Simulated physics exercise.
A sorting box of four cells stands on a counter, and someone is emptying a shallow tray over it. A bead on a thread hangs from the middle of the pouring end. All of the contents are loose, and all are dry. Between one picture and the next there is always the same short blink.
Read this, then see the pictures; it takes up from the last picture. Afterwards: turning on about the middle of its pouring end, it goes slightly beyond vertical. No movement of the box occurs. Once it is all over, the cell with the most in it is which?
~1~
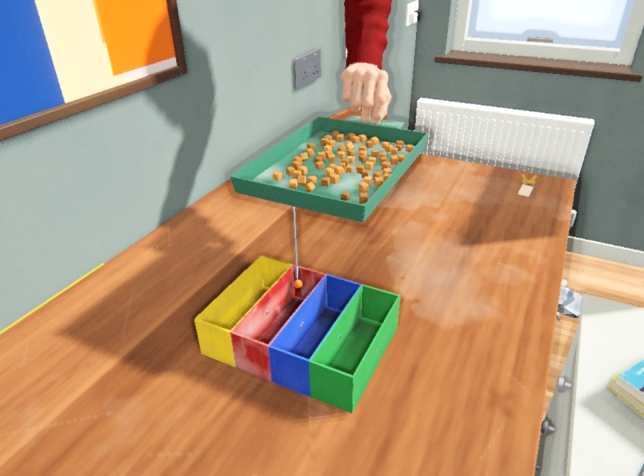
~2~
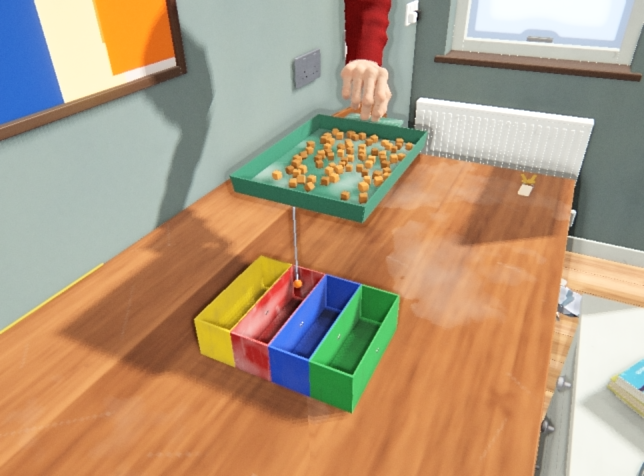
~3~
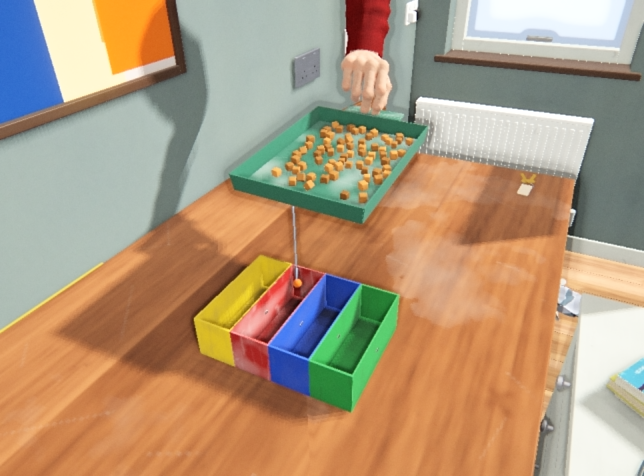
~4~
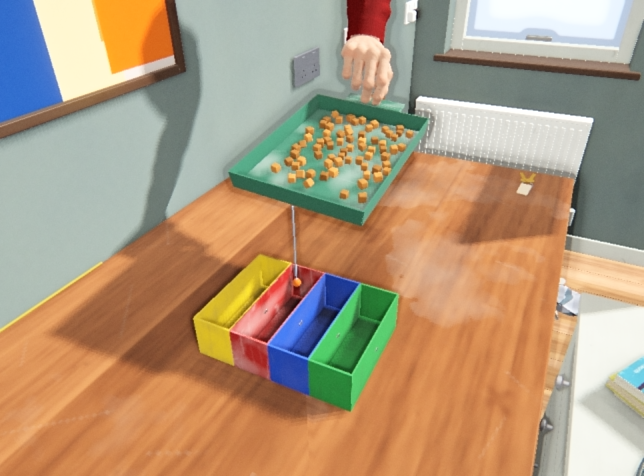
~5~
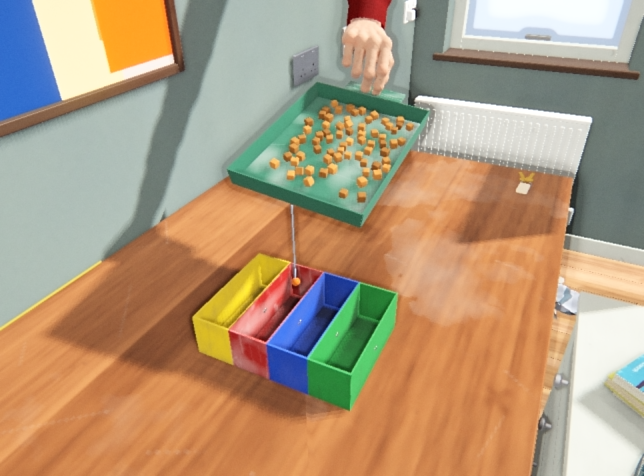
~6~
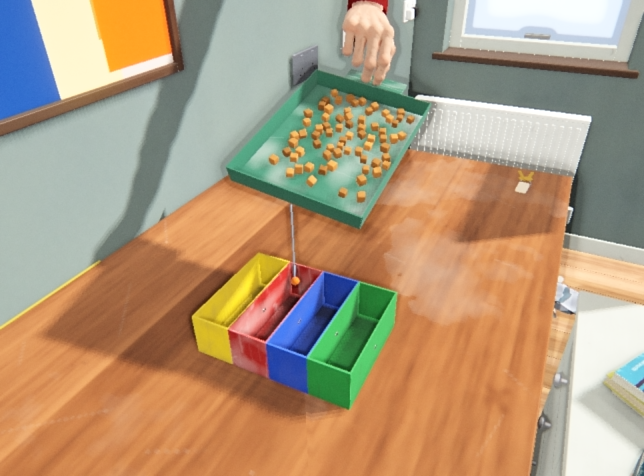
It is the green cell that has the most.
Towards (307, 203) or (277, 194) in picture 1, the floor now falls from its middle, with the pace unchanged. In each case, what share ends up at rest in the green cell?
I'd expect around 20 in a hundred first and around 0 in a hundred second.
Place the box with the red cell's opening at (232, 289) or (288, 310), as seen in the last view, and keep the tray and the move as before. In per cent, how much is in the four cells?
First some 10, then 80 per cent.
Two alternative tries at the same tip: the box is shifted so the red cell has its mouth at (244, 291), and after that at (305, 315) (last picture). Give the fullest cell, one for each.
The cell in green, then the blue cell.
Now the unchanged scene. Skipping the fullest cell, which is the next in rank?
That's the blue cell.
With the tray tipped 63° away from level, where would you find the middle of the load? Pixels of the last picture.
Around (352, 190).
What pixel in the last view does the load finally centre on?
I'd say the middle ends up at about (349, 352).
Shortly afterwards, tray tipped steeply; the whole lot on the tray.
Next, tray tipped past a quarter turn; the bulk on the tray; a little in the green cell; only a few falling or outside the box.
Some moments later, tray tipped past a quarter turn; near two thirds in the green cell; near a quarter in the blue cell; a little falling or outside the box.
In the end, tray tipped past a quarter turn; near two thirds in the green cell; near a quarter in the blue cell; none at all in the red cell; none at all in the yellow cell; a little outside the box.
